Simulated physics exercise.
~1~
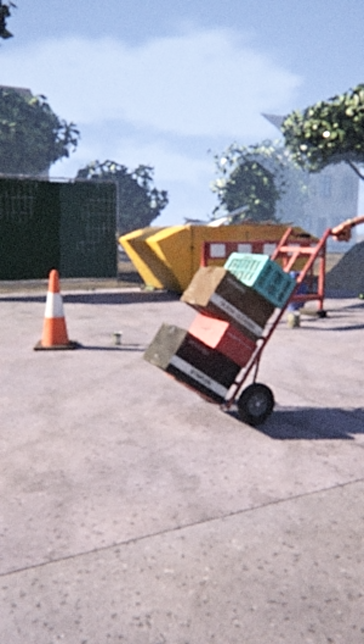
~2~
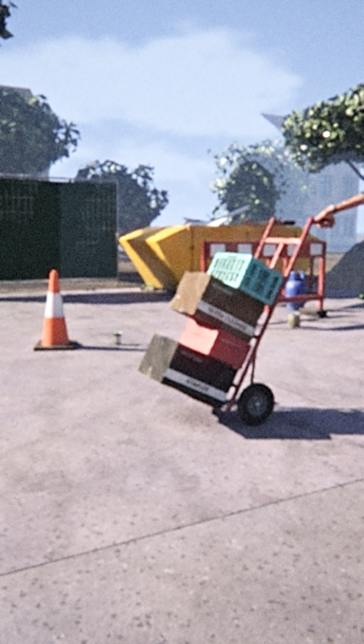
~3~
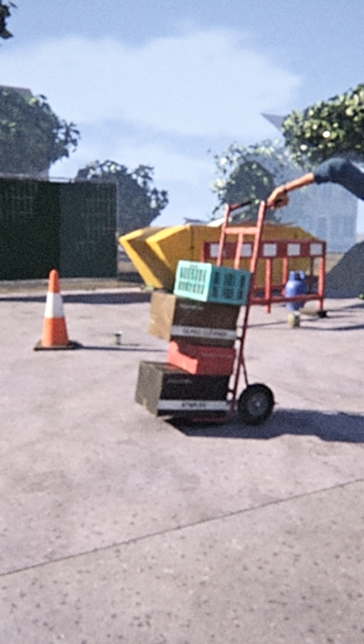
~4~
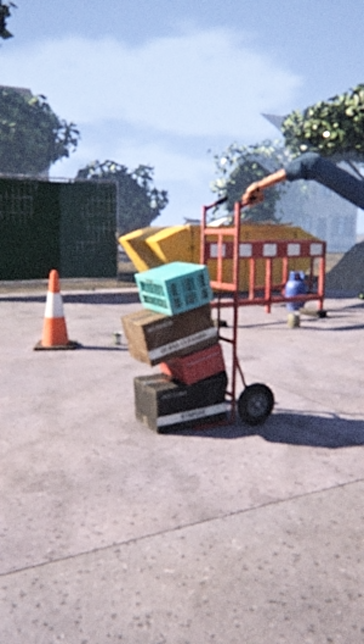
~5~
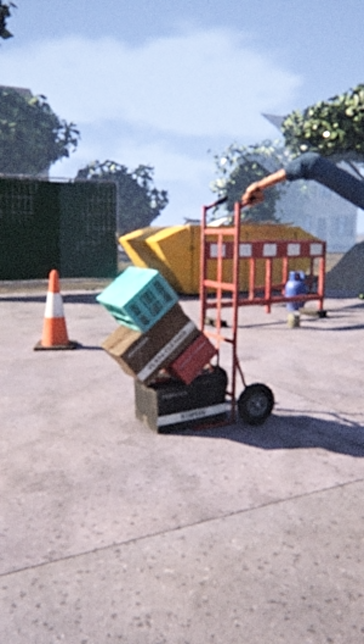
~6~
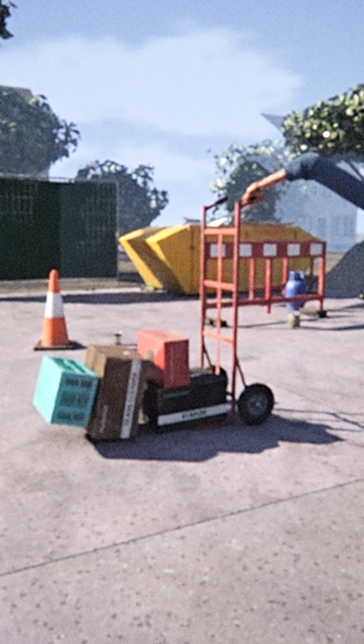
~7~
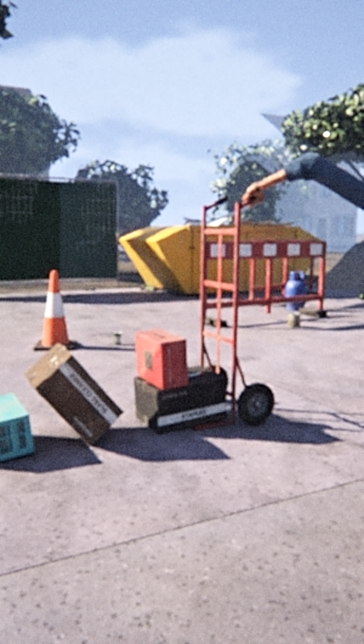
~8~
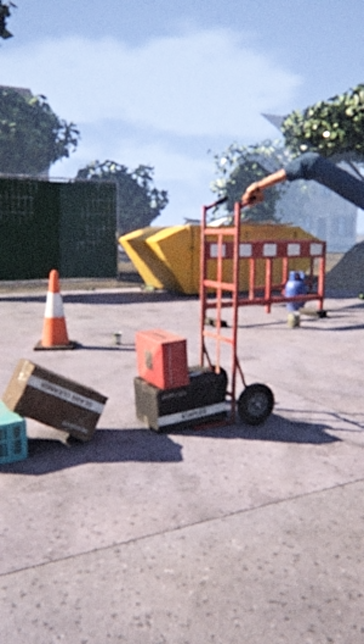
A stack of four boxes topples off a red two-wheeled hand truck in a sunlit paved yard, seen from the side by a still camera. A turquoise crate tops a brown box, a red box and a black box, with a traffic cone at left and yellow skips and a barrier behind. An arm at right swings the tilted truck upright, then holds it still. The upper boxes pitch left, and the crate and brown box tumble to the ground. The red box tips onto its side atop the black one, which stays at the truck's base.
